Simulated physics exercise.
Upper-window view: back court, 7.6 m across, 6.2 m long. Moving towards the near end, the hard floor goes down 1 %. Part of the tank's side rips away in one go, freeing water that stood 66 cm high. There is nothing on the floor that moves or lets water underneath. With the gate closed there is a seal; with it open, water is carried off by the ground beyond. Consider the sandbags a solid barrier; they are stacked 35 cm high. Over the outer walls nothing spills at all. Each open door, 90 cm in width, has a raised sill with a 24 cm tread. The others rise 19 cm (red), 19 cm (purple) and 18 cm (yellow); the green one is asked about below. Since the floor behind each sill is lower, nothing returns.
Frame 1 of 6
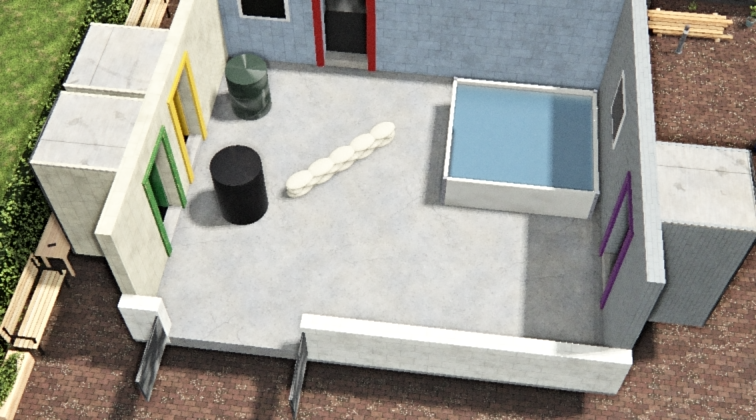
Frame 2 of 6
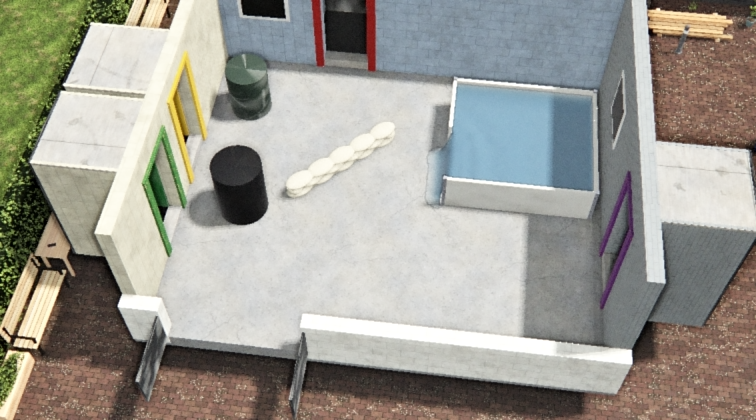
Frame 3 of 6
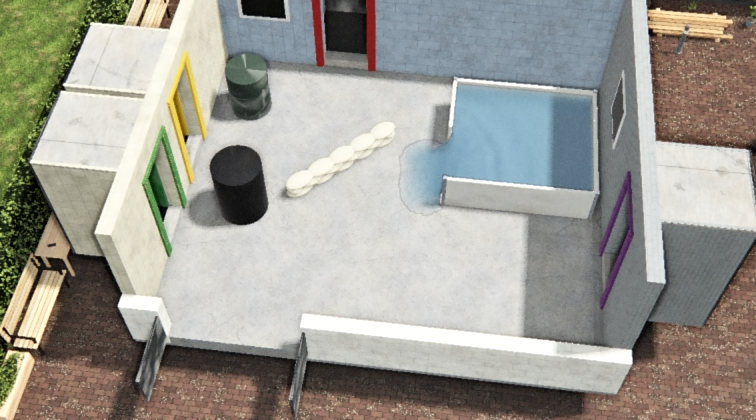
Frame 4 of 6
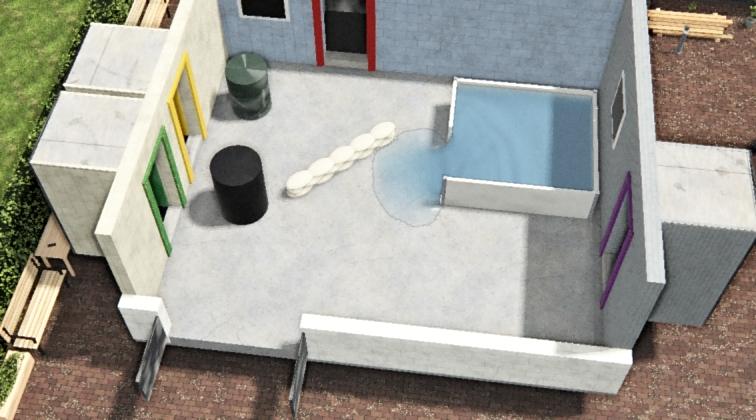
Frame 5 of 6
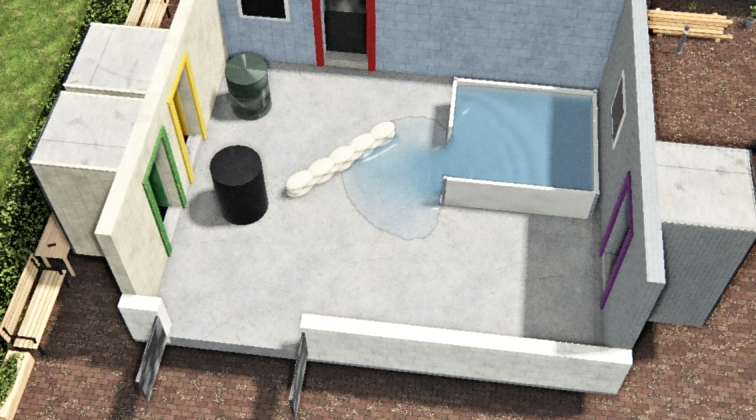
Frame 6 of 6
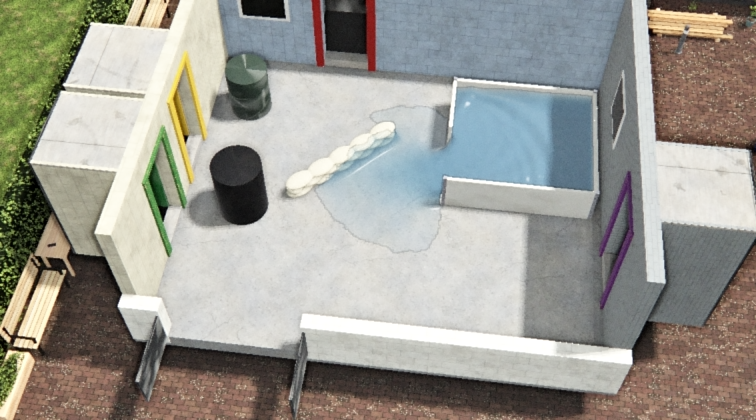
In a walled back court seen from above, a white-sided tank of still blue water stands at the right. Part of its left side opens and water pours out, fanning across the pale floor, then meets the row of sandbags and spreads along it and around its upper end.
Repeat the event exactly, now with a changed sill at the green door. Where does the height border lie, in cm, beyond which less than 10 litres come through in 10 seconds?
It lies at roughly 6.5 cm.
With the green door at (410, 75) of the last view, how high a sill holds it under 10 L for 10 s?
6.0 cm.
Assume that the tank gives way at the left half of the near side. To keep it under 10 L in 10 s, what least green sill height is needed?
About 13.5 cm.
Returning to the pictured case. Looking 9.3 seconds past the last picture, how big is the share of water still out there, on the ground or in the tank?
Something like 52 per cent of it remains.
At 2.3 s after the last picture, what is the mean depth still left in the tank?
It averages close to 36 centimetres.
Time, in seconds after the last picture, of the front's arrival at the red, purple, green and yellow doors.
Red: 0.9 s; purple: 9.0 s; green: 1.8 s; yellow: 3.8 s.
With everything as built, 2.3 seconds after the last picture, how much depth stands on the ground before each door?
Depth (cm): Red 2 / purple 0 / green 5 / yellow 0.
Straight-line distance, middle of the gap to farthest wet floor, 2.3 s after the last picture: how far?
6.0 metres.
Then, 0.7 s after the last picture water covers 20 % of the floor, deepest (40 cm) near (434, 185); it has not reached the green door.
Then, 2.3 s after the last picture water covers 40 % of the floor, deepest (34 cm) near (150, 321); 5 cm at the green door, 0 litres in over its 8 cm sill.
Then, 9.3 s after the last picture water covers 80 % of the floor, deepest (12 cm) near (165, 303); 4 cm at the green door, 4 litres in over its 8 cm sill.
At the green door as built, the water peaked near 9 cm, 3.3 s after the last picture.
Run again over the same 10 s with other heights there, 17 litres in over 5.5 cm, 5 litres over 7.5 cm. The limit of 10 litres is kept from about 6.5 cm up.
